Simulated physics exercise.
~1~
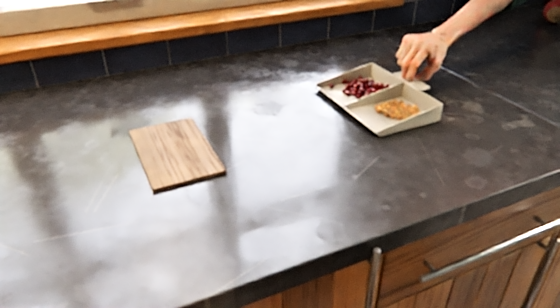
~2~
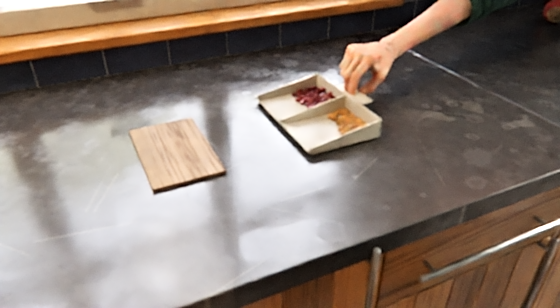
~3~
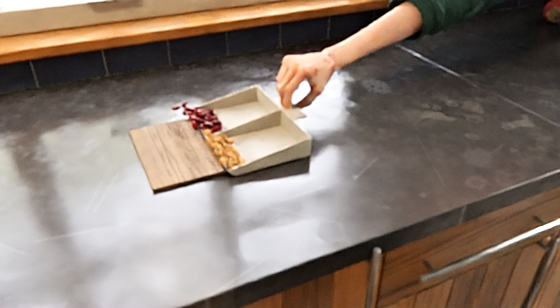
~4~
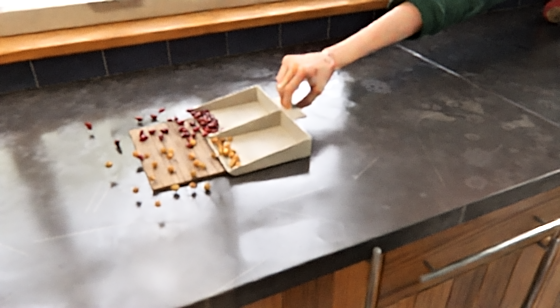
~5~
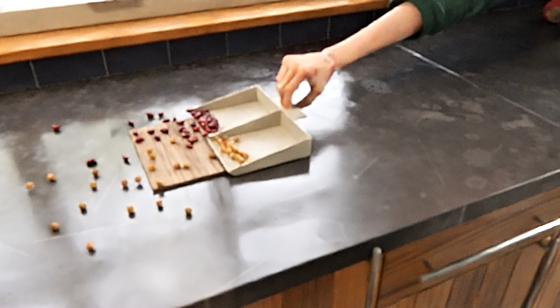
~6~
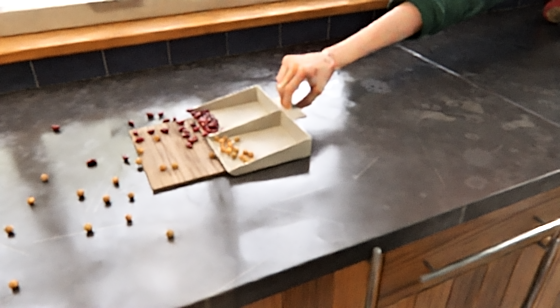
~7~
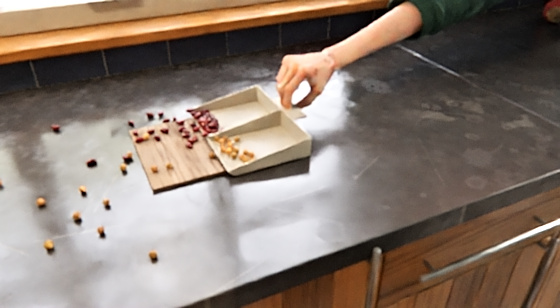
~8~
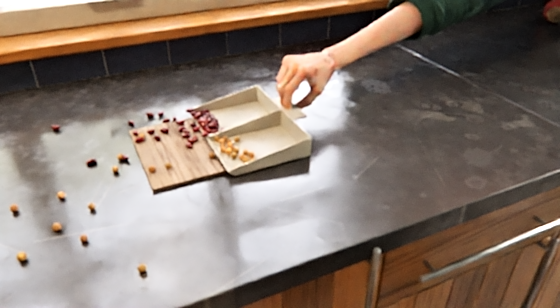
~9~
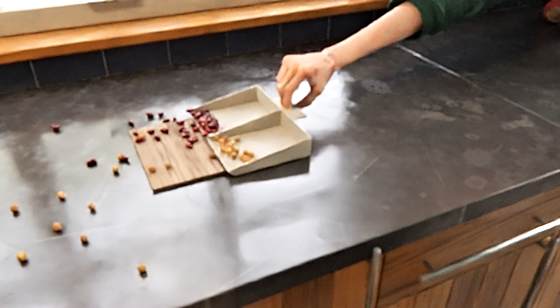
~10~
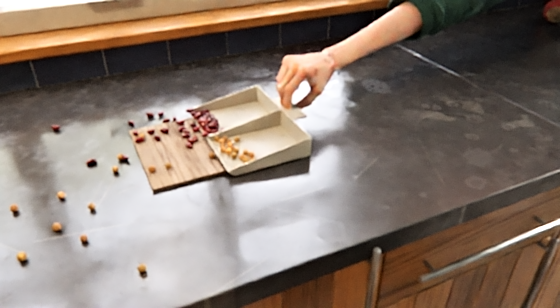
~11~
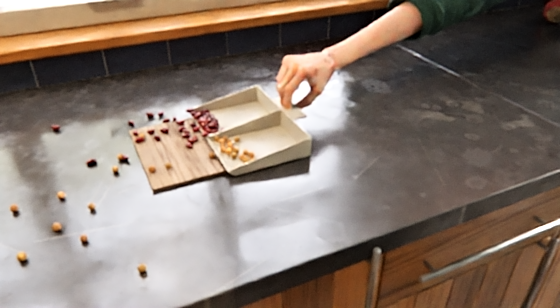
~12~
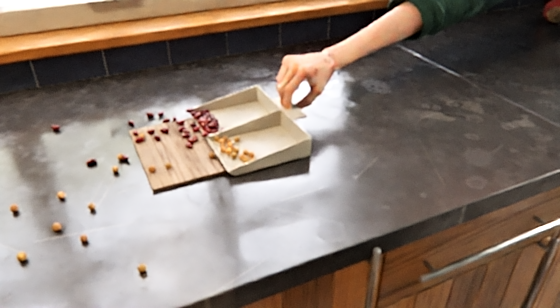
A hand slides a divided tray left into a wooden board, scattering red and orange pieces.
